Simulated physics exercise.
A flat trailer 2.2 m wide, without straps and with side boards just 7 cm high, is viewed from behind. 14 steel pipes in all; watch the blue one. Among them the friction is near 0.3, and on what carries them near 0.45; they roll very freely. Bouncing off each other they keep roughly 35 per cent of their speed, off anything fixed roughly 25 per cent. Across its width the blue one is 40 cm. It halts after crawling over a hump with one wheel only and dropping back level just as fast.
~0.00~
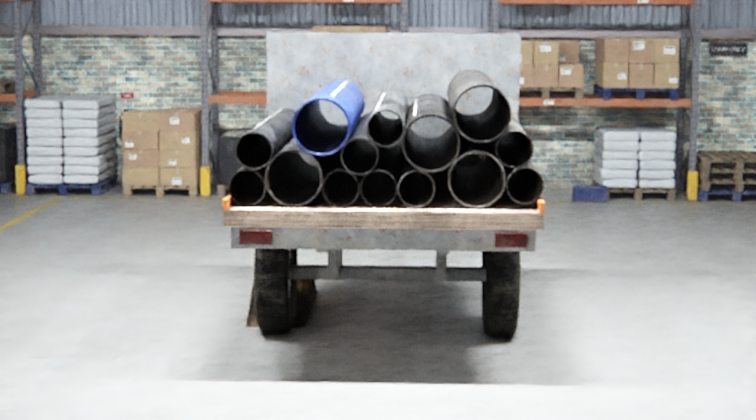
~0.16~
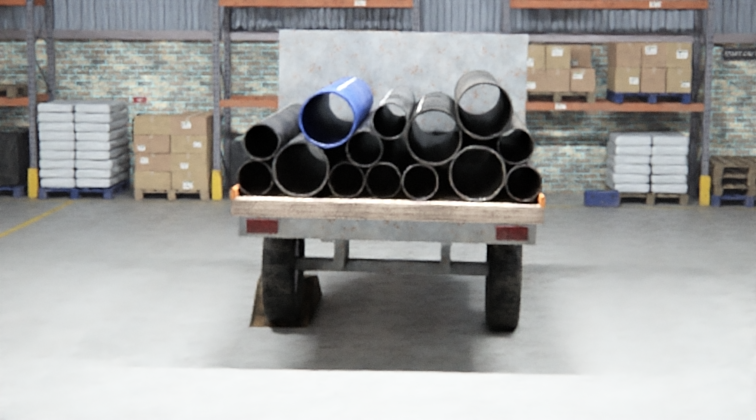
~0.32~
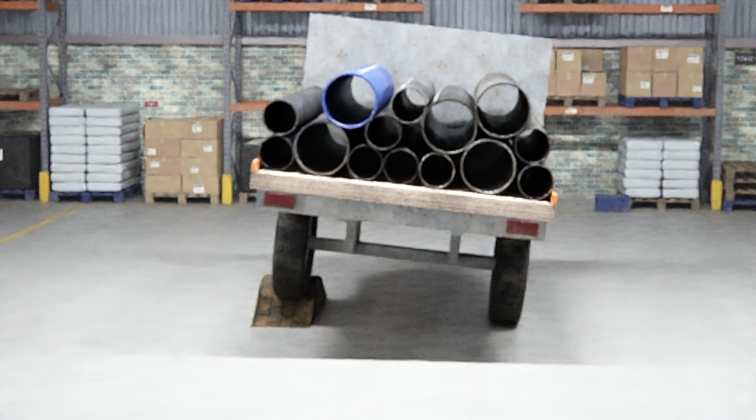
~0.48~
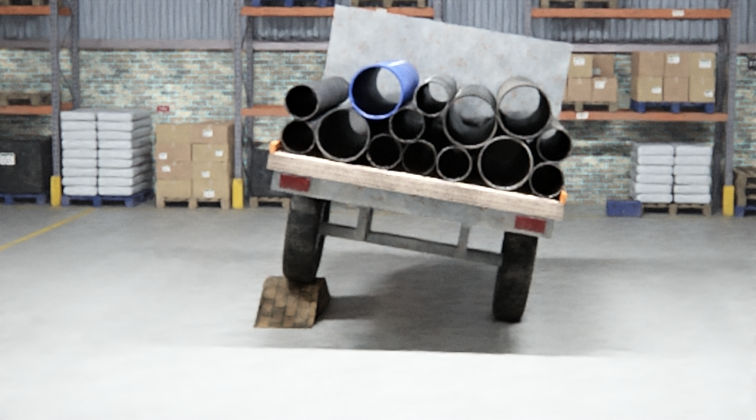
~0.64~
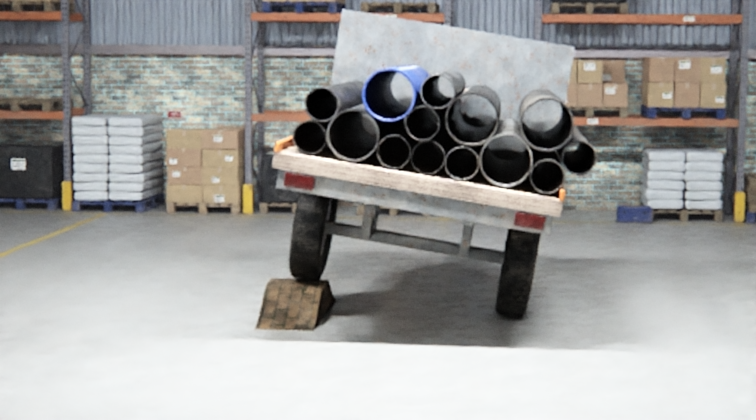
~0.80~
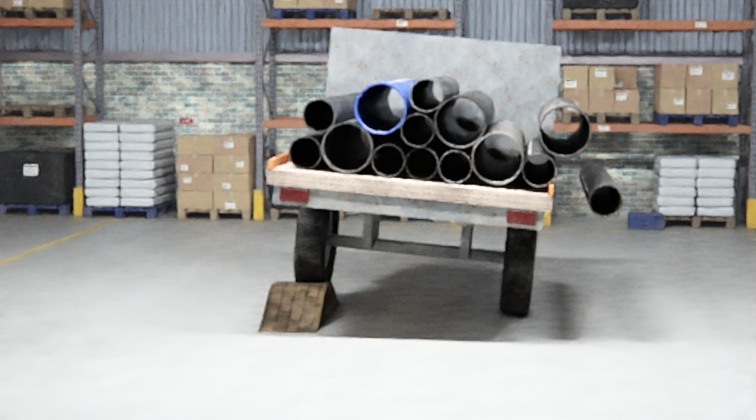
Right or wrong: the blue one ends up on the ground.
Wrong.
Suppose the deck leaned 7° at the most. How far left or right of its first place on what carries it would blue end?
I'd expect some 5 centimetres to the right.
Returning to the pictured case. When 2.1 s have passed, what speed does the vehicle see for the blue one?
Close to 0.1 m/s then.
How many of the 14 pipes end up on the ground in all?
I make it 3 exactly.
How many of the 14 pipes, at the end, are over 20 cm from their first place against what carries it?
Total tallied: 3.
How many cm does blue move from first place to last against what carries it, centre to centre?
Estimate - blue near 5.
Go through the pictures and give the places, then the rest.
In the first frame, blue (321, 127); 7 of the 14 make up the bottom layer.
In the second frame, blue (327, 120); the deck is a shade lower on the right.
In the third frame, blue (350, 101); the deck slopes 6° down to the right.
In the fourth frame, blue (376, 92); the deck slopes 9° down to the right.
In the fifth frame, blue (389, 95); the deck slopes 9° down to the right.
In the sixth frame, blue (381, 109); the deck slopes 5° down to the right.
Then, 2.1 s in, blue is up on others, 70 cm from the left edge, rolling right; 3 of 14 are off.
In the end (3.9 s), blue is up on others, 70 cm from the left edge; 3 of 14 are off.
